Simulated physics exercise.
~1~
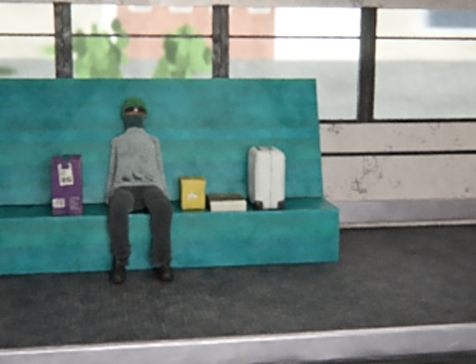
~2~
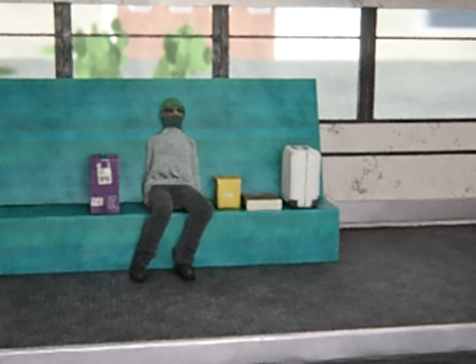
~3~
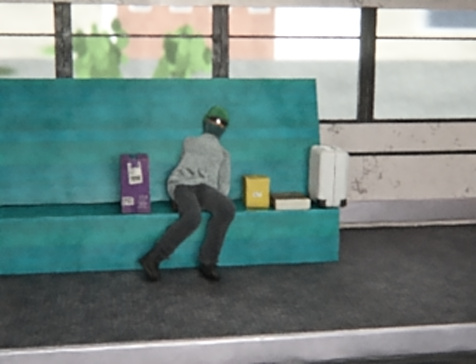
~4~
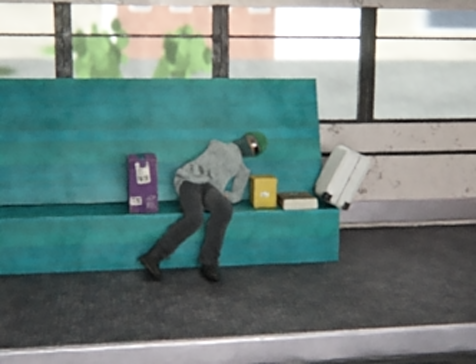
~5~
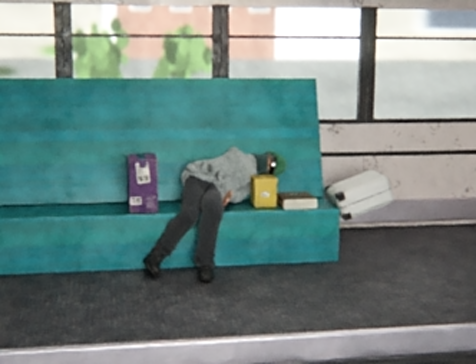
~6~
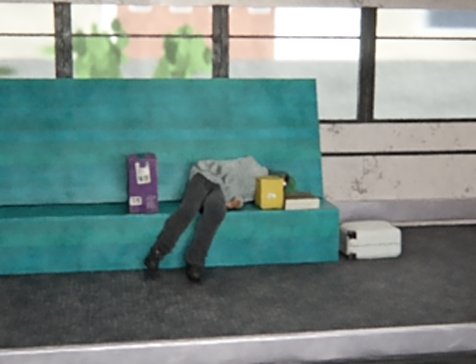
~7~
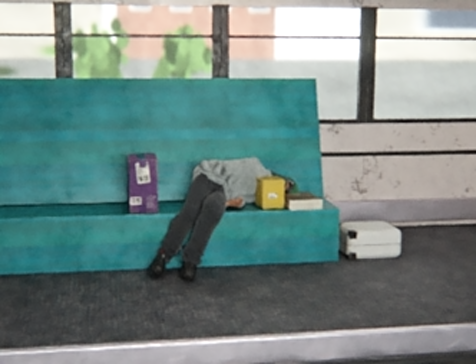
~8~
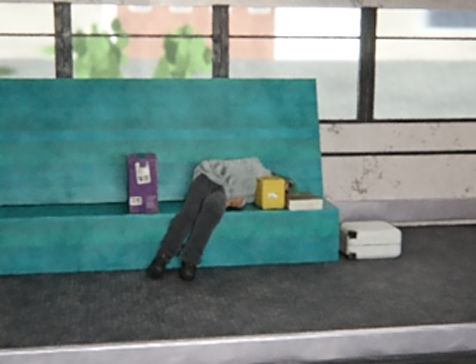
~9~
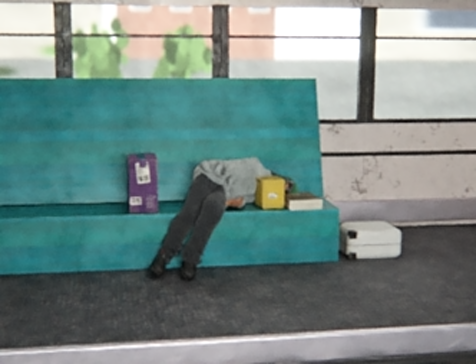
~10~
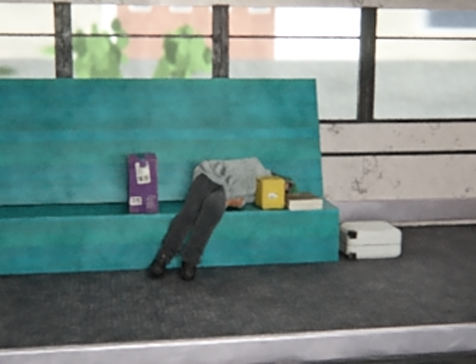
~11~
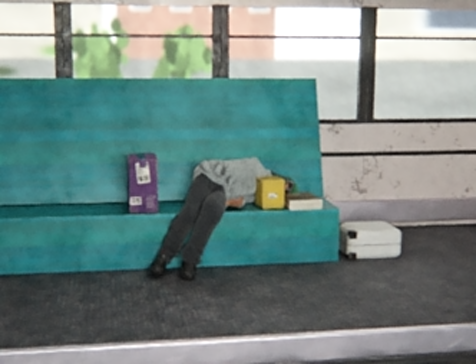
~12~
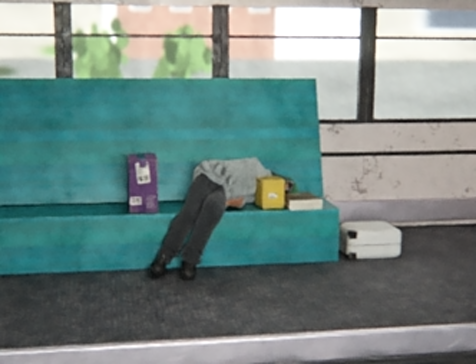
On a teal train seat, a limp sleeper and bags sliding right, the white case toppling to the floor, the sleeper slumping over.
